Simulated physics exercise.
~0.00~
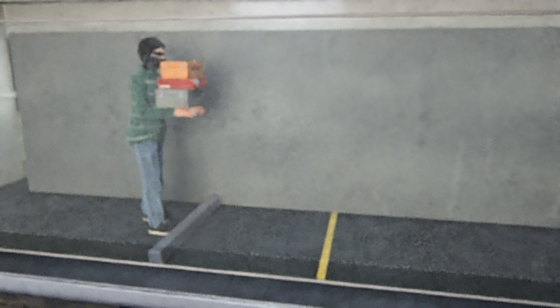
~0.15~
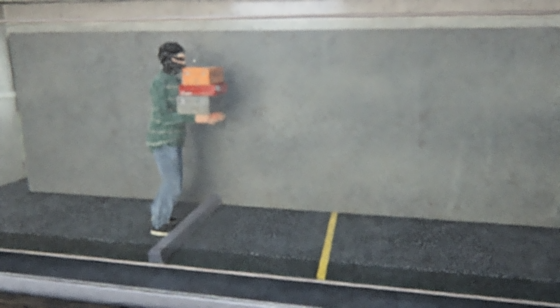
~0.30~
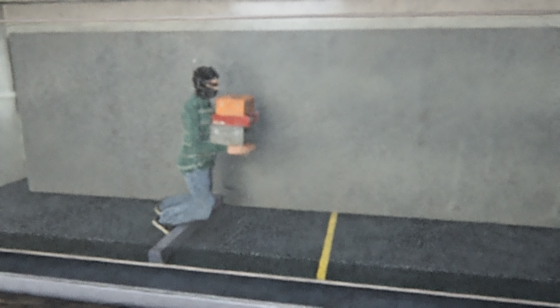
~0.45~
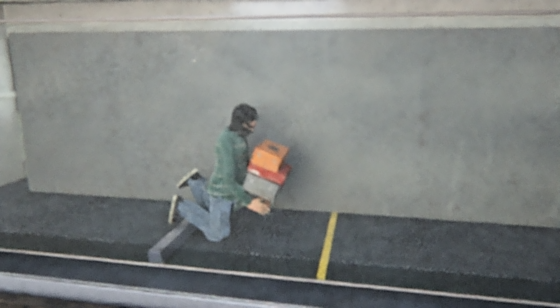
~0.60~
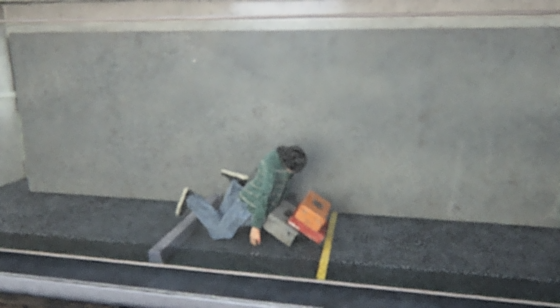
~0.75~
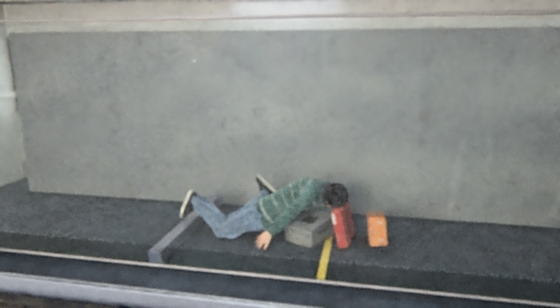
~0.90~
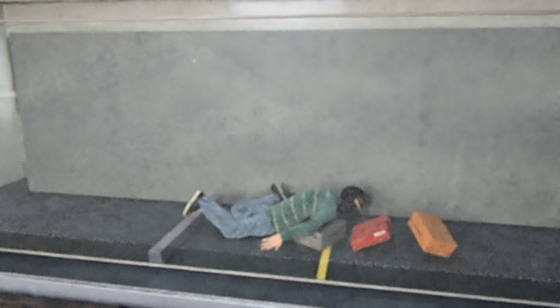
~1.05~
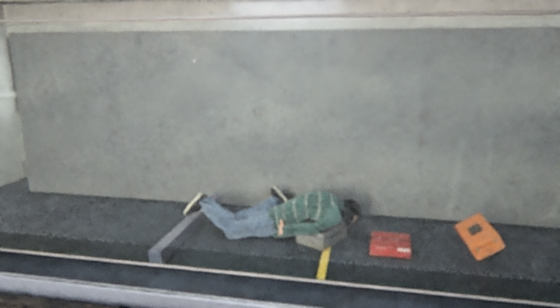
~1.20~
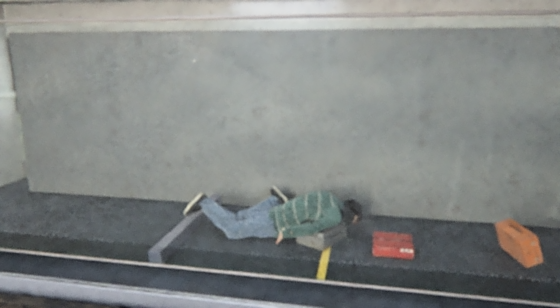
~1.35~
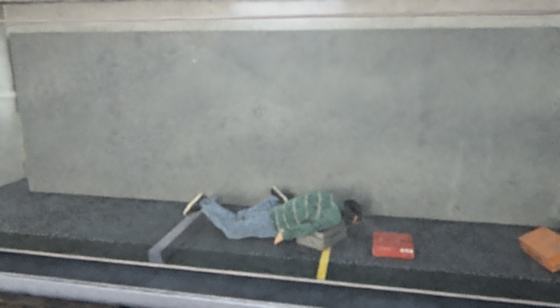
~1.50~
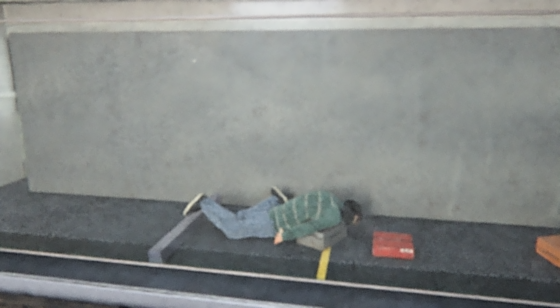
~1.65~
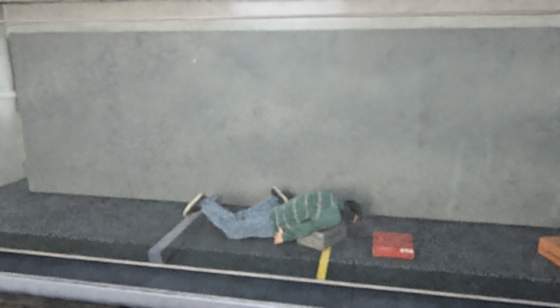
Person carrying three stacked boxes pitching forward over a low rail, falling face down as the red and orange ones tumble right past a yellow line.
